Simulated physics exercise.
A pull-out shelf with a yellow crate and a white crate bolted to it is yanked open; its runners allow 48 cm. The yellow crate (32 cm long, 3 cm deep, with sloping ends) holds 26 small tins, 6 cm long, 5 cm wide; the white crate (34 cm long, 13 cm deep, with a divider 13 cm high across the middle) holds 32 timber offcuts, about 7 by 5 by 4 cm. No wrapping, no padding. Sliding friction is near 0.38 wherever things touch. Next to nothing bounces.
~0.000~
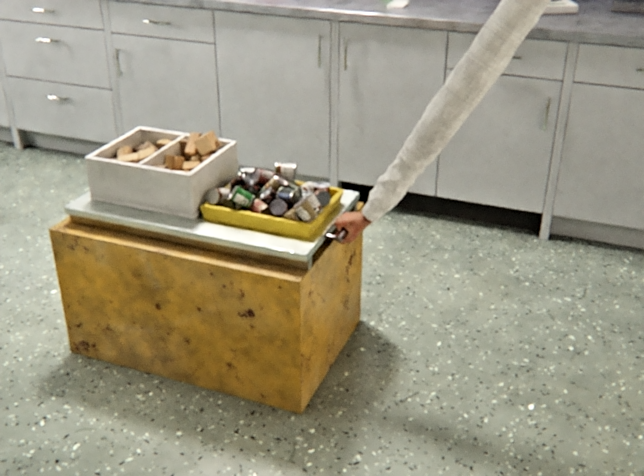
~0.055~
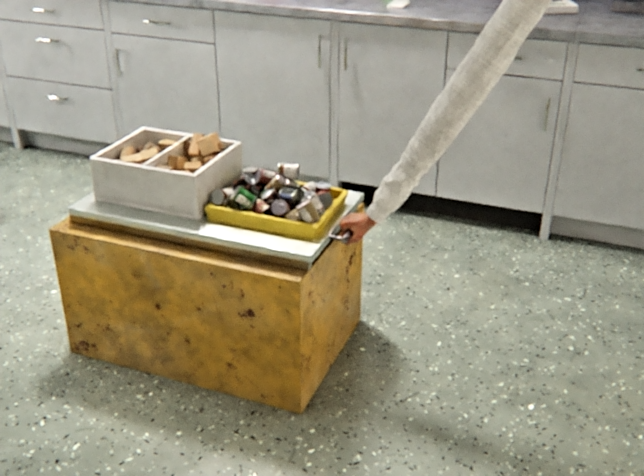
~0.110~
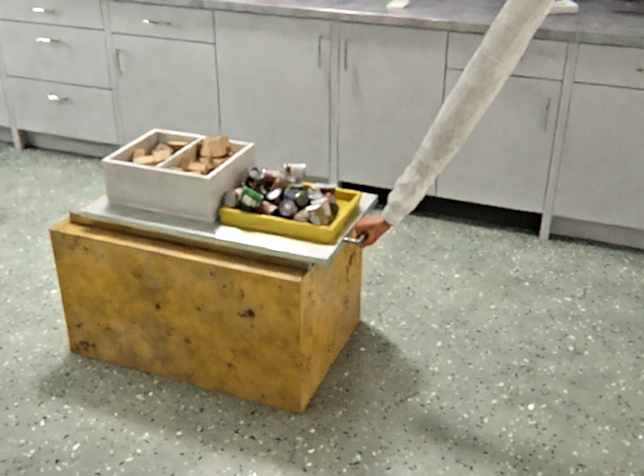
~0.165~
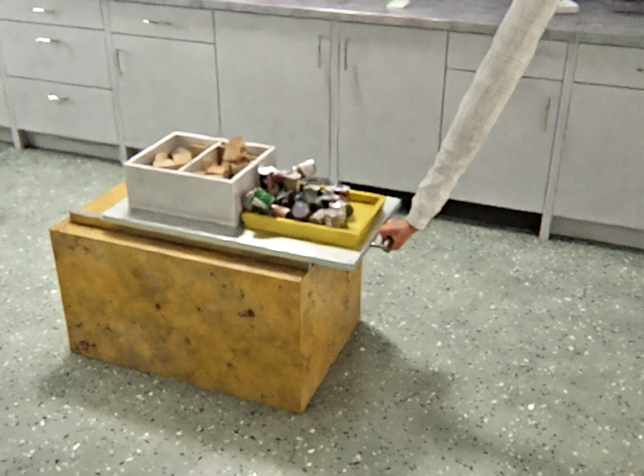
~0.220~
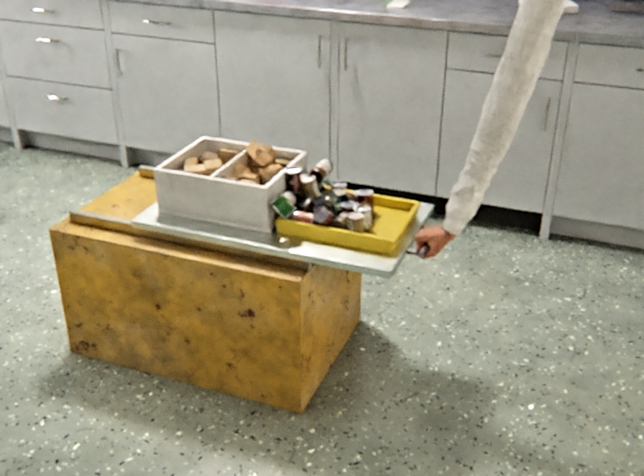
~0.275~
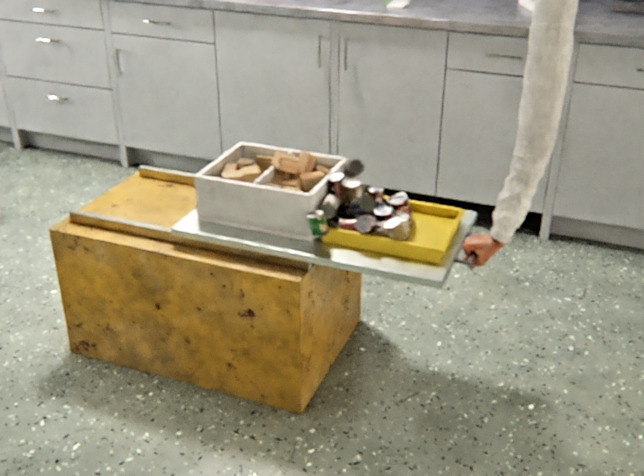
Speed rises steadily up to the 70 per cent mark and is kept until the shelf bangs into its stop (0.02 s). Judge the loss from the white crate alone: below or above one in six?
It sheds fewer than one in six of them.
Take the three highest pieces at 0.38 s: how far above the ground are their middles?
Roughly 70 cm.
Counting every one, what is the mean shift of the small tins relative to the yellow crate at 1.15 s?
Some 56 cm rightwards.
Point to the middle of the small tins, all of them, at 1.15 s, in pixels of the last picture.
At about (597, 421).
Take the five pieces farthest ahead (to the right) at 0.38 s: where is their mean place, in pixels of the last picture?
Near (481, 234).
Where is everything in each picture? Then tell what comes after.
In the first picture (places track the rim corner closest to us here), white crate (187, 174); yellow crate (308, 224); 0 cm pulled; all still inside.
In the second picture, white crate (192, 175); yellow crate (313, 225); 2 cm pulled.
In the third picture, white crate (206, 177); yellow crate (328, 228); 6 cm pulled.
In the fourth picture, white crate (229, 181); yellow crate (354, 233); 14 cm pulled.
In the fifth picture, white crate (263, 187); yellow crate (391, 240); 25 cm pulled; 1 out, the lowest tin at (282, 205).
In the sixth picture, white crate (308, 194); yellow crate (440, 248); 38 cm pulled; 1 out, the lowest tin at (318, 224).
After 0.30 s, the shelf hits its stop.
After 0.38 s, the yellow crate is down by 4 of 26 and the white crate has all 32.
After 0.50 s, the yellow crate is down by 16 of 26 and the white crate has all 32.
After 0.72 s, the yellow crate is down by 19 of 26 and the white crate has all 32.
Outcome (at 1.15 s), the yellow crate is down by 19 of 26 and the white crate has all 32. Asked share, 0 of 32, 0 per cent.
